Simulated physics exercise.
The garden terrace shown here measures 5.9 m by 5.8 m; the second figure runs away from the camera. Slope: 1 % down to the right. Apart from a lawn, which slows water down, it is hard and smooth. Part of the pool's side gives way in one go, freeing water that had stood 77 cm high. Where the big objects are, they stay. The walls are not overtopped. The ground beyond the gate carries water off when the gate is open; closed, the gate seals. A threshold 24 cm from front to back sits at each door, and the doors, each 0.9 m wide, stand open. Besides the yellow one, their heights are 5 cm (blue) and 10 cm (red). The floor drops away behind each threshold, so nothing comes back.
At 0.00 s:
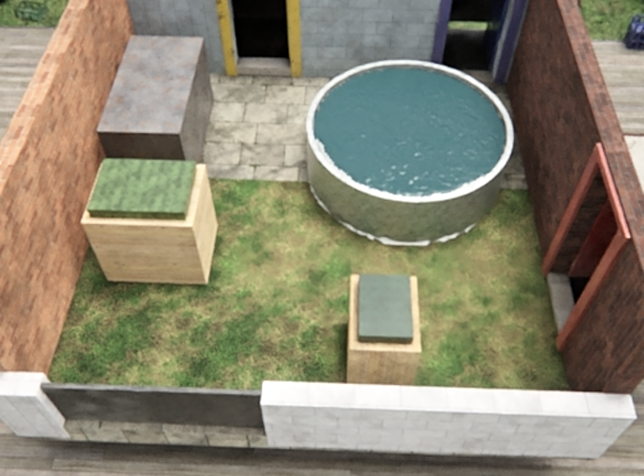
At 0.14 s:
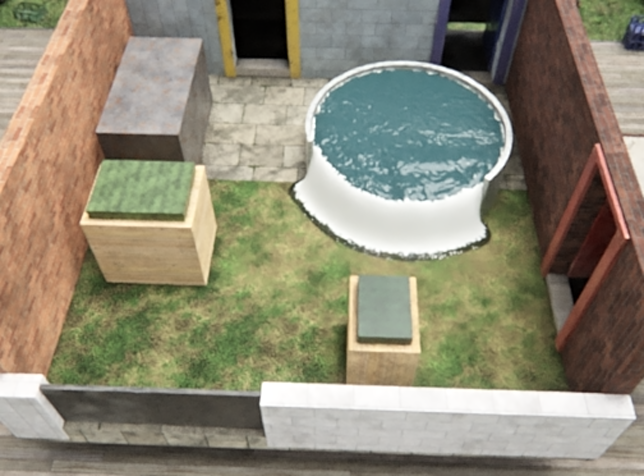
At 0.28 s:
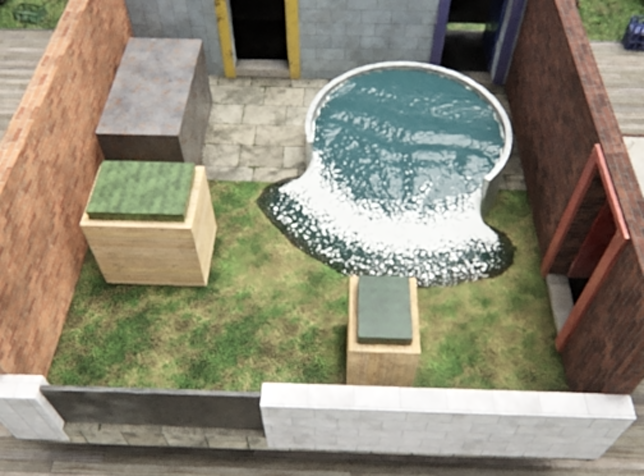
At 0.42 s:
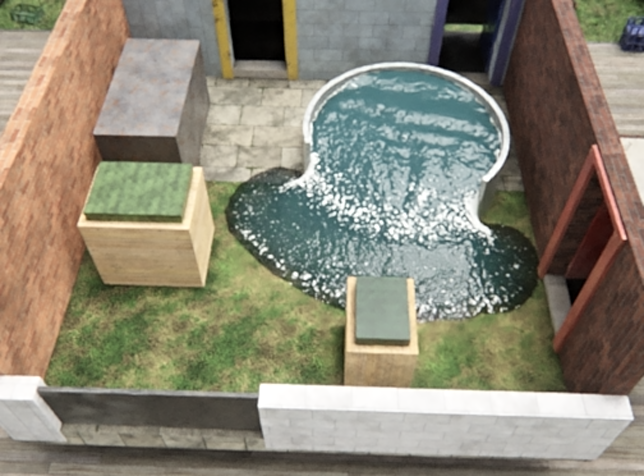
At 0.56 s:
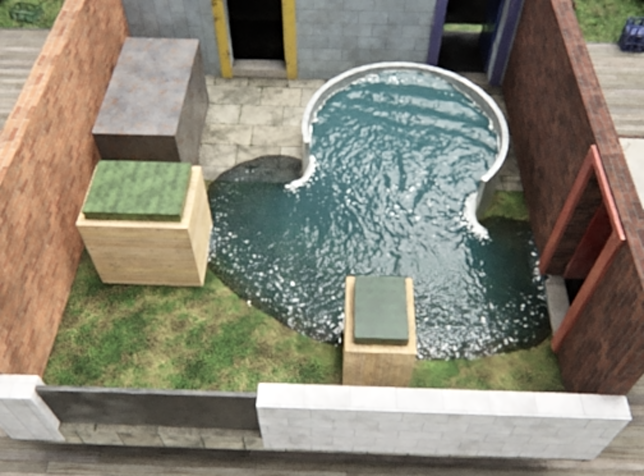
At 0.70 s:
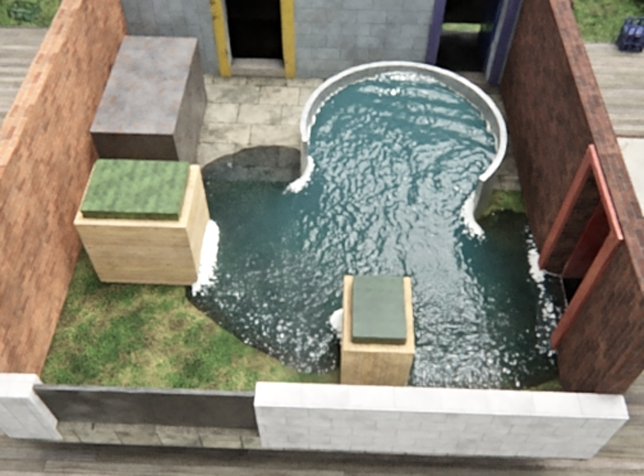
In a walled garden terrace, the front side of a round pool gave way, and water poured out across the grass, spreading around the small box in front and up against the larger grass-topped one on the left.
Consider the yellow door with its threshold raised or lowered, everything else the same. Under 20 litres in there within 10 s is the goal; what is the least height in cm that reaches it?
Close to 13.5 cm is just enough.
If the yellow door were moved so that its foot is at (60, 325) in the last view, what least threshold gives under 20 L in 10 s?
About 23 cm.
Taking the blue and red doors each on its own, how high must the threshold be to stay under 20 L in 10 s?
Some 13.0 cm for blue, some 23 cm for red.
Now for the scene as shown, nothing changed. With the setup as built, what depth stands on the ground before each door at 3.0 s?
Blue door: 0 cm; red door: 24 cm; yellow door: 1 cm.
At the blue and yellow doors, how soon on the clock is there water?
Blue: 4.5 s; yellow: 3.0 s.
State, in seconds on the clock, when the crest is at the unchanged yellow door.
Around 6.5 s.
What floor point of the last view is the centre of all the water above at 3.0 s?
Approximately (333, 283).
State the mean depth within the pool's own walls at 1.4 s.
About 39 centimetres on average.
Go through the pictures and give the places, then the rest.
The first picture shows still water, 77 cm deep, in the pool at (408, 129); the yellow door at (260, 22) is dry.
In the second picture, the gap is at (381, 225), the front 0.3 m out at (296, 197); the back of the pool holds 77 cm.
In the third picture, water pours out at (381, 228) and has run 0.8 m, to (501, 268); about 12 cm deep outside, 77 cm at the back.
In the fourth picture, the front is at (509, 305), 1.3 m from the gap at (379, 231); 4.8 m2 of floor is wet, 77 cm left at the back.
In the fifth picture, the front is at (534, 340), 1.8 m from the gap at (377, 231); 7.9 m2 of floor is wet, 72 cm left at the back.
In the sixth picture, water pours out at (375, 231) and has run 2.2 m, to (529, 380); about 8 cm deep outside, 66 cm at the back; the yellow door at (254, 22), 3.7 m from the gap, is still 1.8 m from the nearest water.
After 1.4 s water covers 60 % of the floor, deepest (46 cm) near (360, 319); it has not reached the yellow door.
After 3.0 s water covers 75 % of the floor, deepest (38 cm) near (31, 406); 1 cm at the yellow door, 0 litres in over its 16 cm threshold.
After 10.0 s water covers 100 % of the floor, deepest (20 cm) near (515, 202); 13 cm at the yellow door, 9 litres in over its 16 cm threshold.
At the yellow door as built, the water arrived by 3.0 s and peaked near 20 cm at 6.4 s.
Run again over the same 10 s with other heights there, 28 litres in over 12.5 cm, 6 litres over 17 cm. The limit of 20 litres is kept from about 13.5 cm up.
